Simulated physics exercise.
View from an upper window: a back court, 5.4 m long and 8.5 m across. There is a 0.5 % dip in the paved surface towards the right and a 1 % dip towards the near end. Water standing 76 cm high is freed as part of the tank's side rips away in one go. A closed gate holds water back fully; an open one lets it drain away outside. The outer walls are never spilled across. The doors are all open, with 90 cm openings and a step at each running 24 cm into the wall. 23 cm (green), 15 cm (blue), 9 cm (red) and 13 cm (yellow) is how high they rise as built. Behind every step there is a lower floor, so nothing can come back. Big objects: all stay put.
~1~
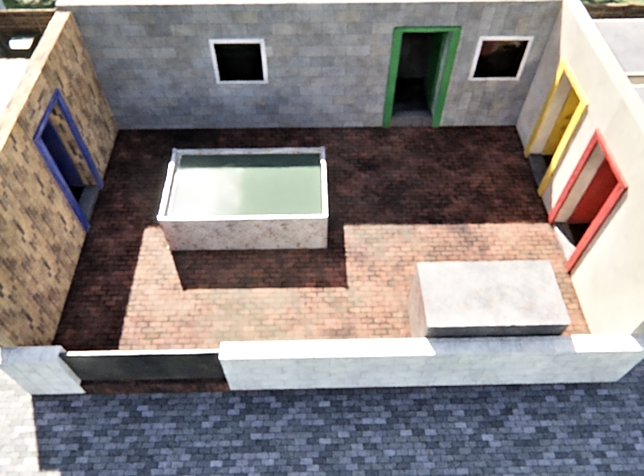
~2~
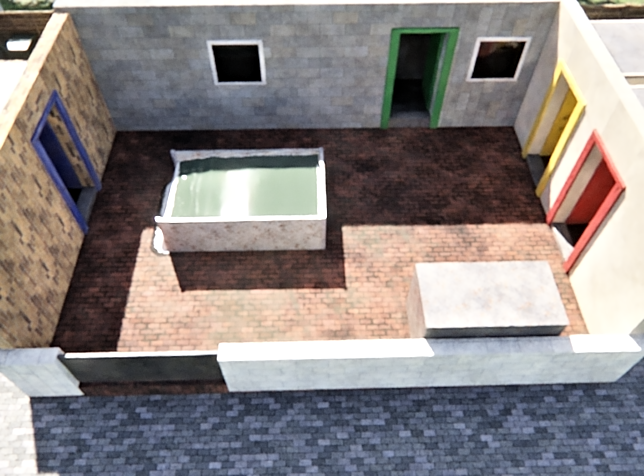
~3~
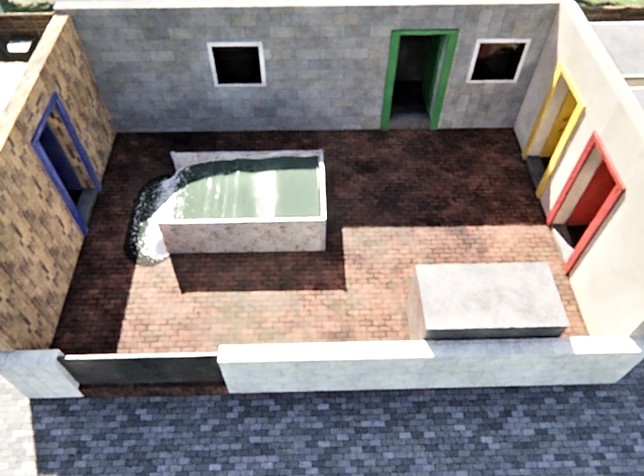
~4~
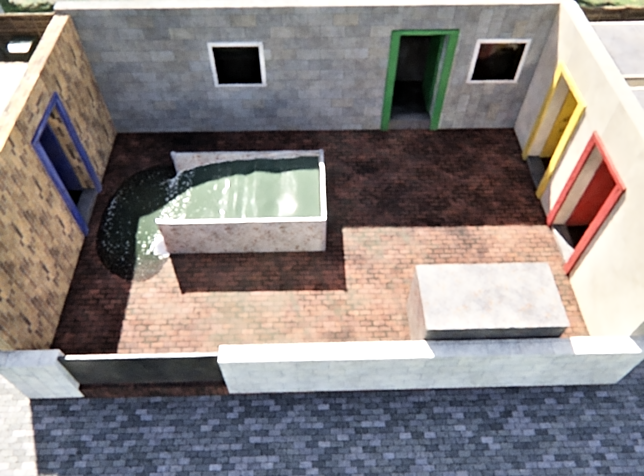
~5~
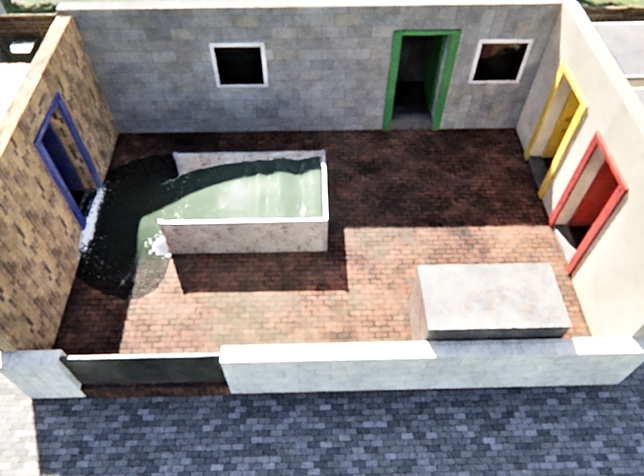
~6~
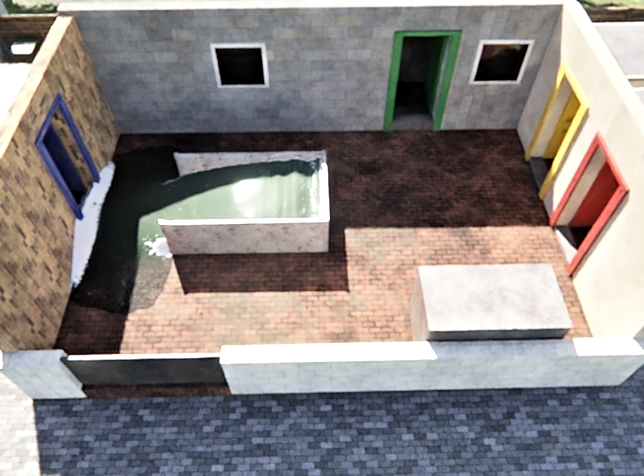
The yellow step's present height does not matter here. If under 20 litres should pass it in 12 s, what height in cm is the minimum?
The minimum is around 11 cm.
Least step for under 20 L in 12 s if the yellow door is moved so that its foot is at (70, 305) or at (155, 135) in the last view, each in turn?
15 and 26 cm.
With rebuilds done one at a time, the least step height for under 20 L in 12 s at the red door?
The red door needs around 7.5 cm.
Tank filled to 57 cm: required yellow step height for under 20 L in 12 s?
Then around 7.5 centimetres.
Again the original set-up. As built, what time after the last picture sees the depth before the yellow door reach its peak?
Roughly at 7.0 s.
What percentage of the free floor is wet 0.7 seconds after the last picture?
Approximately 15 %.
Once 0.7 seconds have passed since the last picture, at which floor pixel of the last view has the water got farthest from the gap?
Near (46, 375).
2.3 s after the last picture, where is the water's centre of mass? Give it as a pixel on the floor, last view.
About (177, 230).
Then, 0.7 s after the last picture water covers 15 % of the floor, deepest (46 cm) near (95, 218); it has not reached the yellow door.
Then, 2.3 s after the last picture water covers 40 % of the floor, deepest (36 cm) near (49, 364); it has not reached the yellow door.
Then, 11.3 s after the last picture water covers 100 % of the floor, deepest (18 cm) near (579, 364); 8 cm at the yellow door, 7 litres in over its 13 cm step.
At the yellow door as built, the water peaked near 16 cm, 6.9 s after the last picture.
Run again over the same 12 s with other heights there, 30 litres in over 10 cm, 11 litres over 12 cm. The limit of 20 litres is kept from about 11 cm up.
